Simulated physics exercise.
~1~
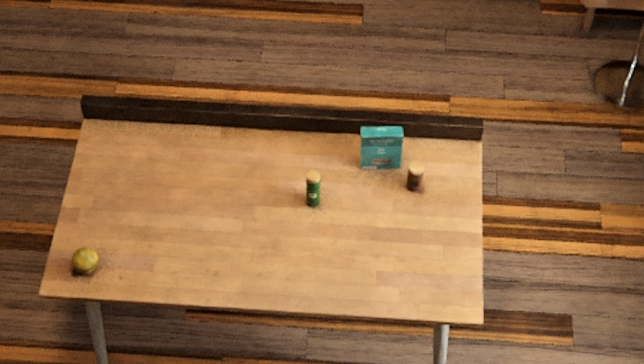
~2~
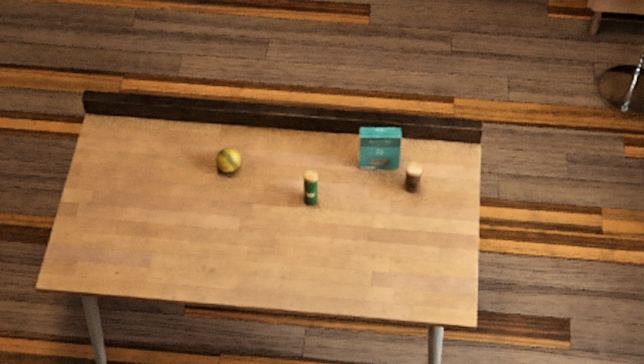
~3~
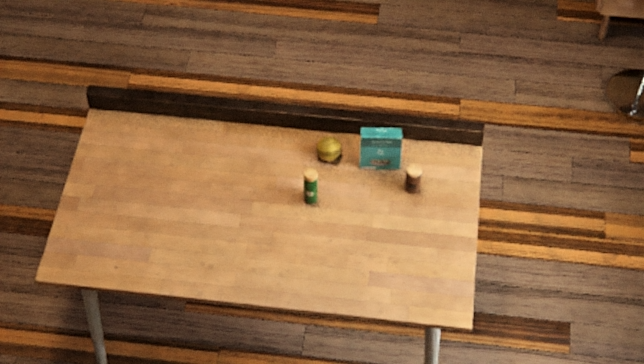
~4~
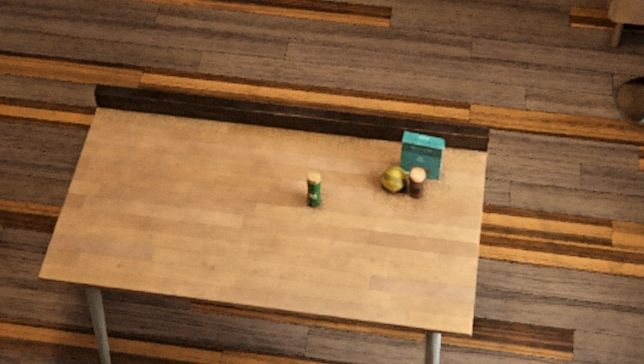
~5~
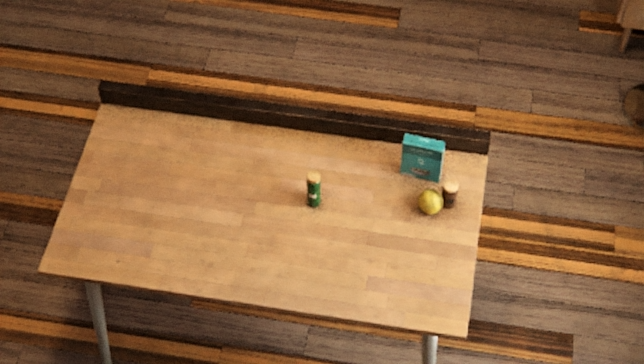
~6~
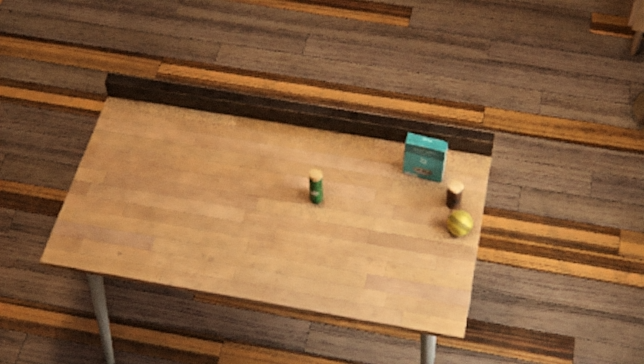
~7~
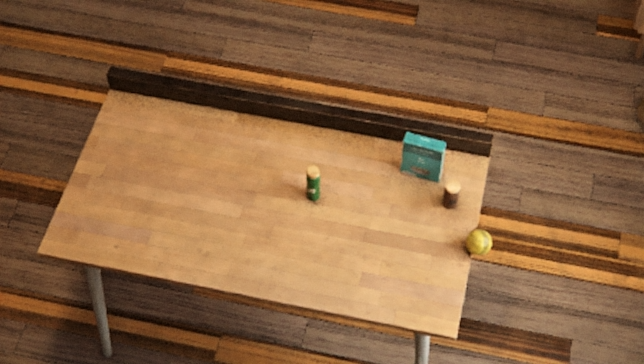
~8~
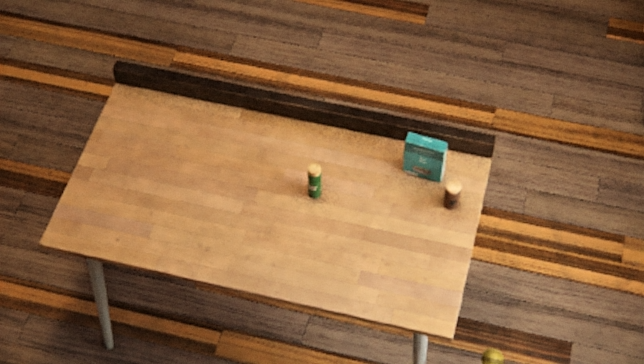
The clip shows a yellow ball rolling from the left of a wooden table toward the far edge, then rightward, shifting a turquoise packet and a brown shaker, which stay upright. The ball leaves over the right edge and drops below the tabletop, while a green shaker stays put.
